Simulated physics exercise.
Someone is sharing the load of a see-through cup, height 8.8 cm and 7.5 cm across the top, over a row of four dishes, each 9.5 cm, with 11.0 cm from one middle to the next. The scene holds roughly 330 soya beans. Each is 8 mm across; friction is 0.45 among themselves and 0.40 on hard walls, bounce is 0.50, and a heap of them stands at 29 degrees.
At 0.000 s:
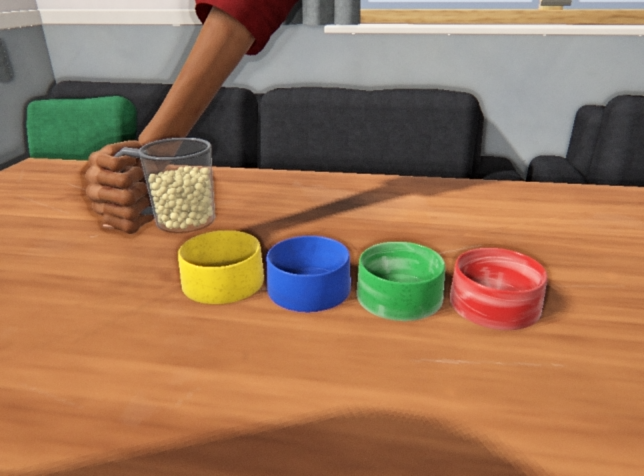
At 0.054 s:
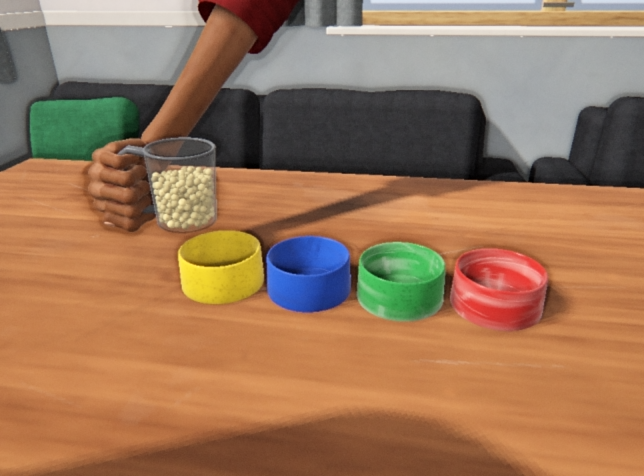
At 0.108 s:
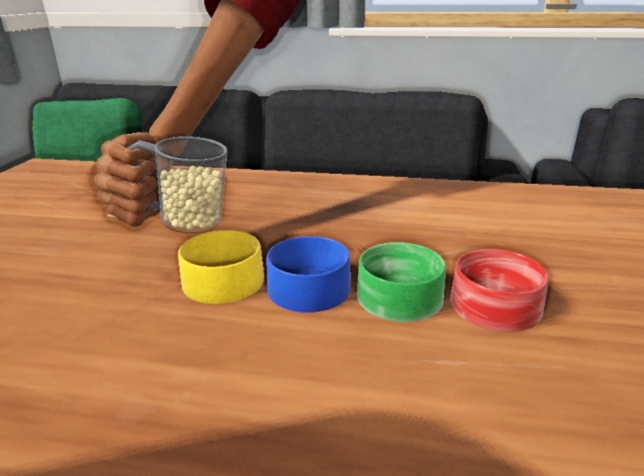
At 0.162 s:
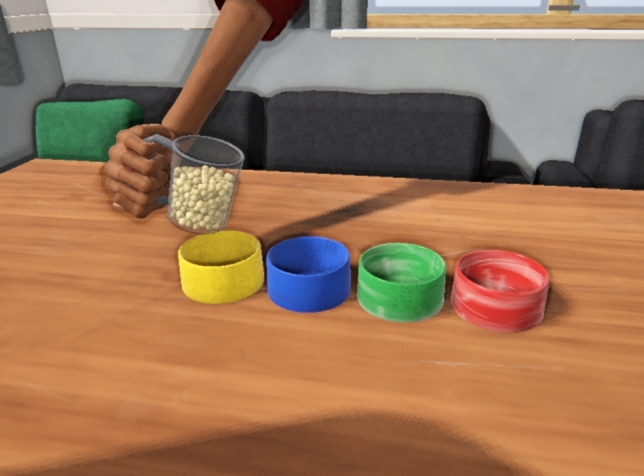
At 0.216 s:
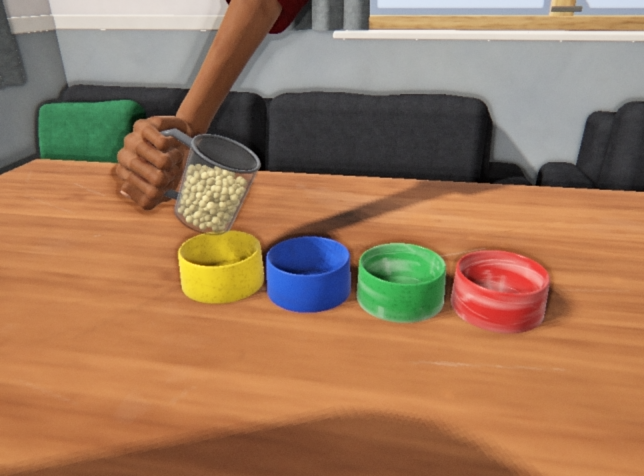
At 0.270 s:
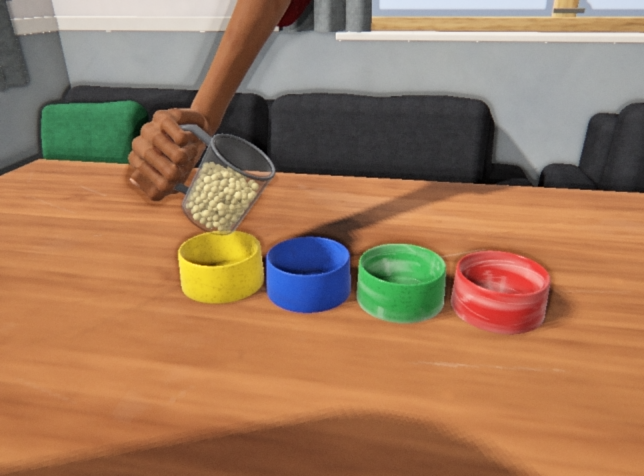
A hand moves a clear cup of pale beans rightward and tilts it above colored dishes.
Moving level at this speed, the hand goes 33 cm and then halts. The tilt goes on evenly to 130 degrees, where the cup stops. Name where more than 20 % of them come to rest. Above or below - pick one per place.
Red: Below; blue: Below; green: Above; yellow: Below; counter: Below.
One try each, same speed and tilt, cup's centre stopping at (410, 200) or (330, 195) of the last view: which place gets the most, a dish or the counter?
Try 1 - green; try 2 - green.
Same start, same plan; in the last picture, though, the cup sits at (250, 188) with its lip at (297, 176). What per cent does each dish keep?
Per cent kept: Red 100; blue 0; green 0; yellow 0.
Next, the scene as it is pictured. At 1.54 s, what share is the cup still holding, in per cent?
My guess is near 0 per cent.
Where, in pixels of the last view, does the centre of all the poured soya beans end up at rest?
(412, 286).
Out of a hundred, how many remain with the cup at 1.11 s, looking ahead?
Some 0 per cent of the load.
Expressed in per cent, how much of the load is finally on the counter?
Roughly 10 per cent.
Then, at 0.78 s, tilt 114 degrees; cup holds 85 %, green 15 %.
After 1.11 s, tilt 130 degrees; cup holds 0 %, green 90 %.
After 1.54 s, tilt 130 degrees; cup holds 0 %, green 85 %.
At rest (1.9 s), red 0 %, blue 0 %, green 90 %, yellow 0 %, counter 10 %.
